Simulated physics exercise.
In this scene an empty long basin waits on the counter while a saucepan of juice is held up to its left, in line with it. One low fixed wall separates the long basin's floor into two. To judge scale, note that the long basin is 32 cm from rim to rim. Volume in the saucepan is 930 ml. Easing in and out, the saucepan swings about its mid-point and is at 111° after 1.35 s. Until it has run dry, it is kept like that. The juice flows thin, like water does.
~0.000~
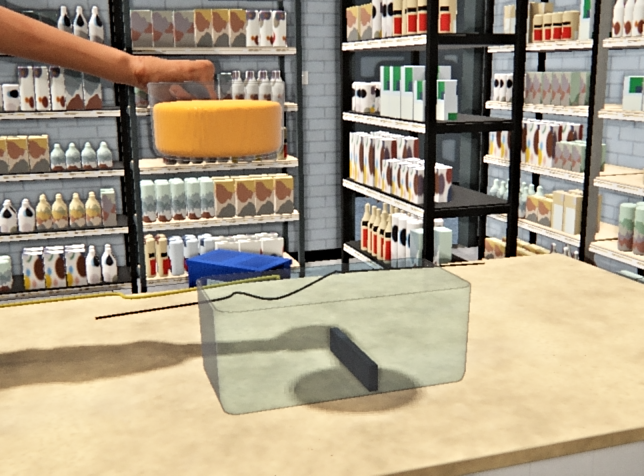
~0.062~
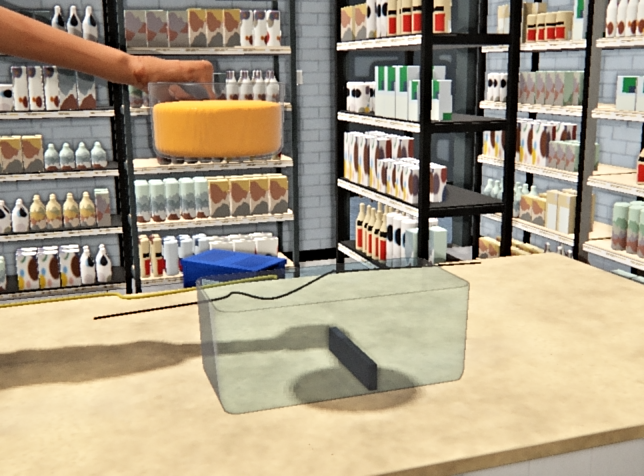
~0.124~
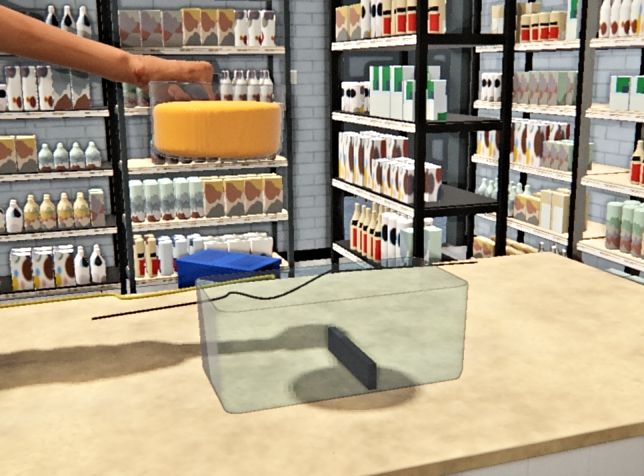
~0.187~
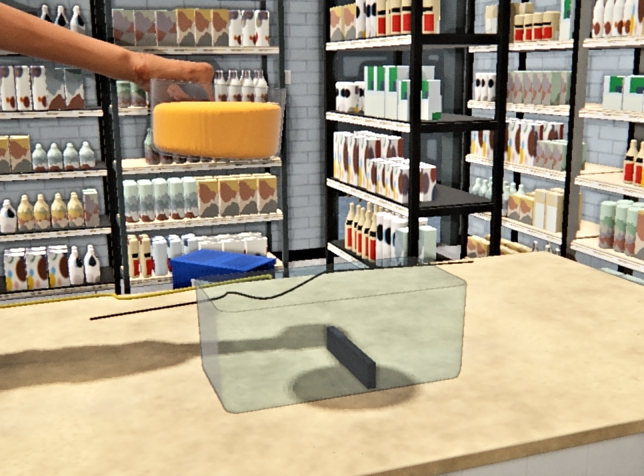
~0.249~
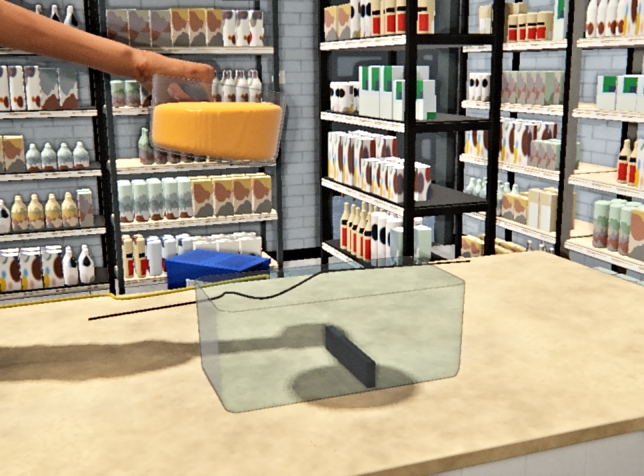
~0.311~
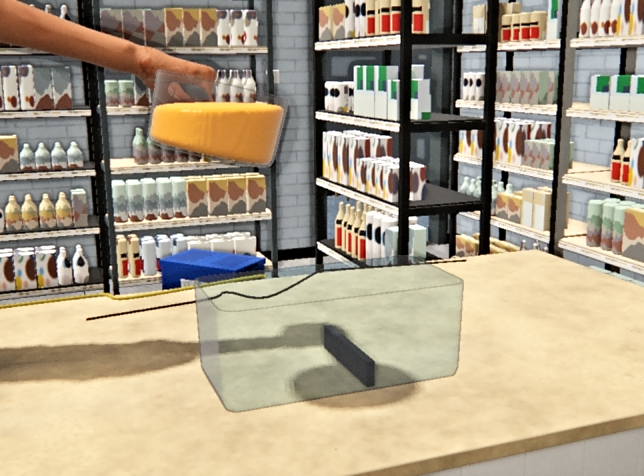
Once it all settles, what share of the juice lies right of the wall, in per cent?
47 %.
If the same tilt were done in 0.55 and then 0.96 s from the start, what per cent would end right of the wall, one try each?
In turn about 25 and 40 per cent.
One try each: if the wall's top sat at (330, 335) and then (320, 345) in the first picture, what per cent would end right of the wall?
First try about 65 %, second try about 75 %.
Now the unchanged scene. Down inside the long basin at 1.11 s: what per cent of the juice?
About 76 %.
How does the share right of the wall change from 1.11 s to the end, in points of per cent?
Its share increases, some 1 in a hundred.
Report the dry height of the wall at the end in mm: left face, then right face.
Left 18 mm, right 12 mm.
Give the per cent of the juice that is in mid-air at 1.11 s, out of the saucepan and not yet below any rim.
14 per cent, roughly.
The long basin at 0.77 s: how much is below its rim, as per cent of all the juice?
The basin holds roughly 8 in a hundred parts at that moment.
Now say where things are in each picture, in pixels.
In the first frame, it leans 0°; its right rim is at (281, 84); the juice meets the walls at (153, 106) and (278, 103); the long basin's rim runs from (206, 296) to (446, 272); the wall's top is at (352, 346).
In the second frame, it leans 1°; its right rim is at (281, 85); the juice meets the walls at (153, 106) and (277, 104).
In the third frame, it leans 2°; its right rim is at (281, 87); the juice meets the walls at (153, 107) and (277, 105).
In the fourth frame, it leans 5°; its right rim is at (282, 91); the juice meets the walls at (155, 107) and (278, 106).
In the fifth frame, it leans 9°; its right rim is at (283, 96); the juice meets the walls at (155, 108) and (278, 106).
In the sixth frame, it leans 14°; its right rim is at (284, 102); the juice meets the walls at (154, 109) and (279, 106).
Then, 0.77 s in, the tilt is 68° and 57 per cent is still to pour, 5 is left of the wall and 3 right of it.
Then, 1.11 s in, the tilt is 103° and 9 per cent is still to pour, 30 is left of the wall and 46 right of it.
Then, 1.47 s in, the tilt is 111° and 0 per cent is still to pour, 52 is left of the wall and 46 right of it.
Then, 1.85 s in, the tilt is 111° and 0 per cent is still to pour, 52 is left of the wall and 47 right of it.
Finally, 52 per cent lies left of the wall, 47 right of it and 1 outside.
